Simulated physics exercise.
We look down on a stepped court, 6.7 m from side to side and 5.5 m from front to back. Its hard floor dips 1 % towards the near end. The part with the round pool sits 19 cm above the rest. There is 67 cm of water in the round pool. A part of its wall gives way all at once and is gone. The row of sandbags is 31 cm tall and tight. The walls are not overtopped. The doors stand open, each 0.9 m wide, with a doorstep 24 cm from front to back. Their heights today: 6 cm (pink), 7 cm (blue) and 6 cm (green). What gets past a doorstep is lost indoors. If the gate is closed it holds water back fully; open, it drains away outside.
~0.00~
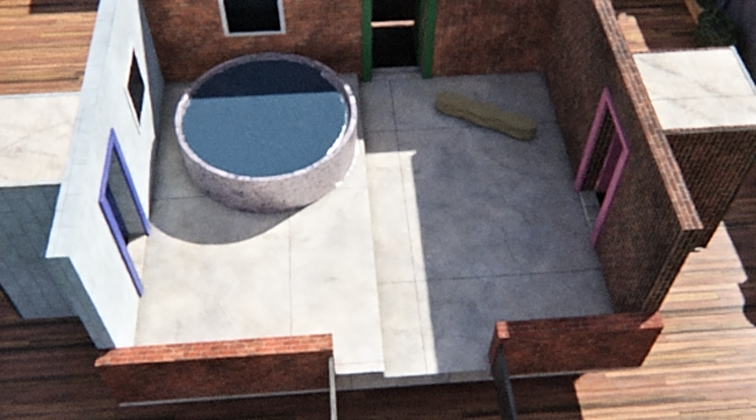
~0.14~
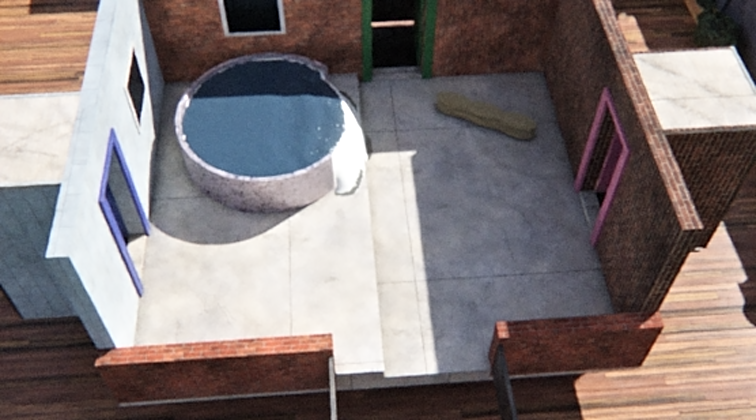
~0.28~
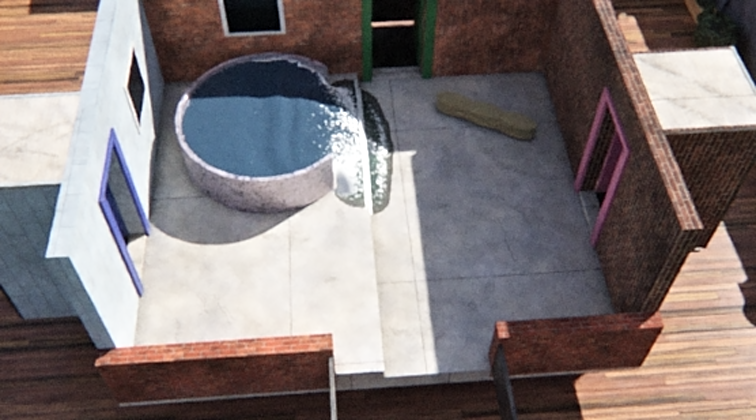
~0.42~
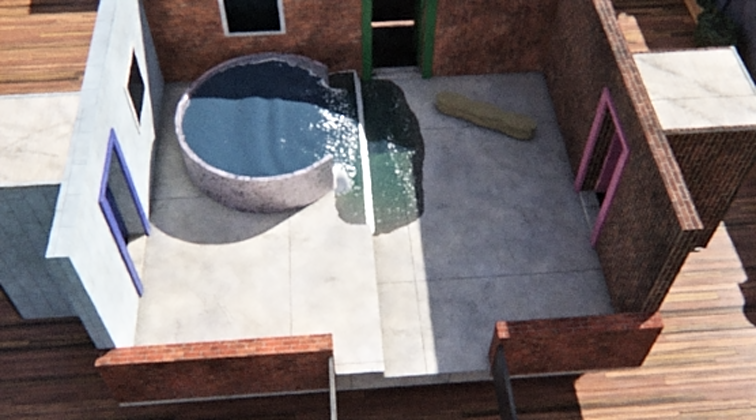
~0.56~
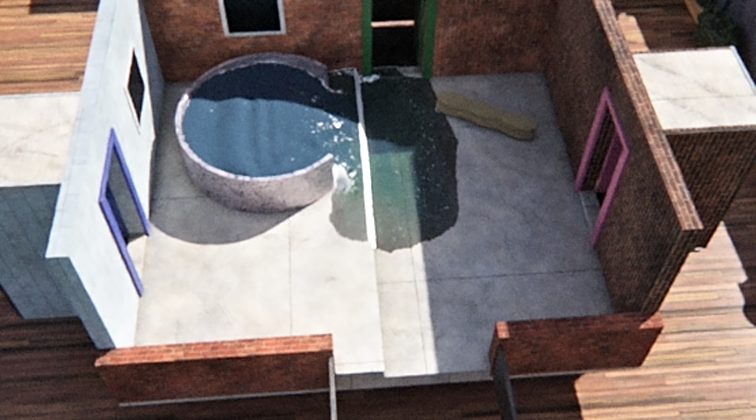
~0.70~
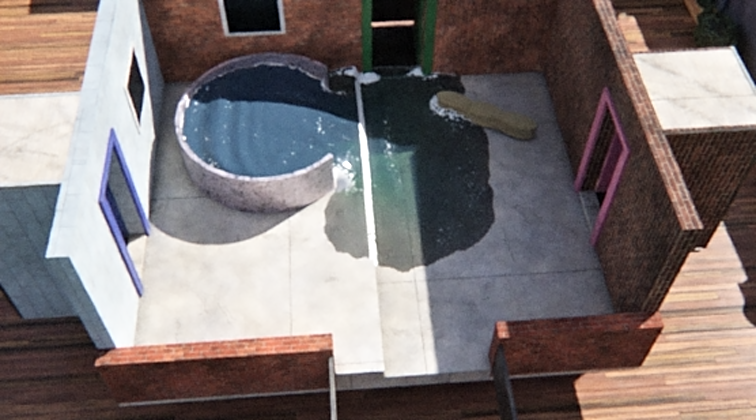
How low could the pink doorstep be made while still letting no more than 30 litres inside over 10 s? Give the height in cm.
It would have to be roughly 28 cm high.
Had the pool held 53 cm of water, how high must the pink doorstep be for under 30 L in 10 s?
About 21 cm.
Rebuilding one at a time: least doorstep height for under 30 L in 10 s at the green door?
About 13.5 cm at green.
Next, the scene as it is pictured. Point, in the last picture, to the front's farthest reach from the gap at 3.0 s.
At about (622, 344).
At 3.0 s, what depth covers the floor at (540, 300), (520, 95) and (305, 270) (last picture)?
Roughly 8, 17 and 0 cm, in turn.
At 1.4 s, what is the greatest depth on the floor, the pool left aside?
About 38 cm.
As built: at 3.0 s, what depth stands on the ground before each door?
Depths in cm: Pink 26, blue 0, green 12.
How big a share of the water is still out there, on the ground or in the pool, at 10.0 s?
About 64 per cent.
After 1.4 s water covers 50 % of the floor, deepest (38 cm) near (450, 116); 11 cm at the pink door, 3 litres in over its 6 cm doorstep.
After 3.0 s water covers 55 % of the floor, deepest (52 cm) near (622, 344); 26 cm at the pink door, 189 litres in over its 6 cm doorstep.
After 10.0 s water covers 65 % of the floor, deepest (20 cm) near (622, 344); 15 cm at the pink door, 517 litres in over its 6 cm doorstep.
At the pink door as built, the water arrived by 1.2 s and peaked near 27 cm at 2.4 s.
With a doorstep of 23 cm, 70 litres would have come in within the 10 s; with 31.5 cm, 14 litres. So under 30 litres takes about 28 cm.
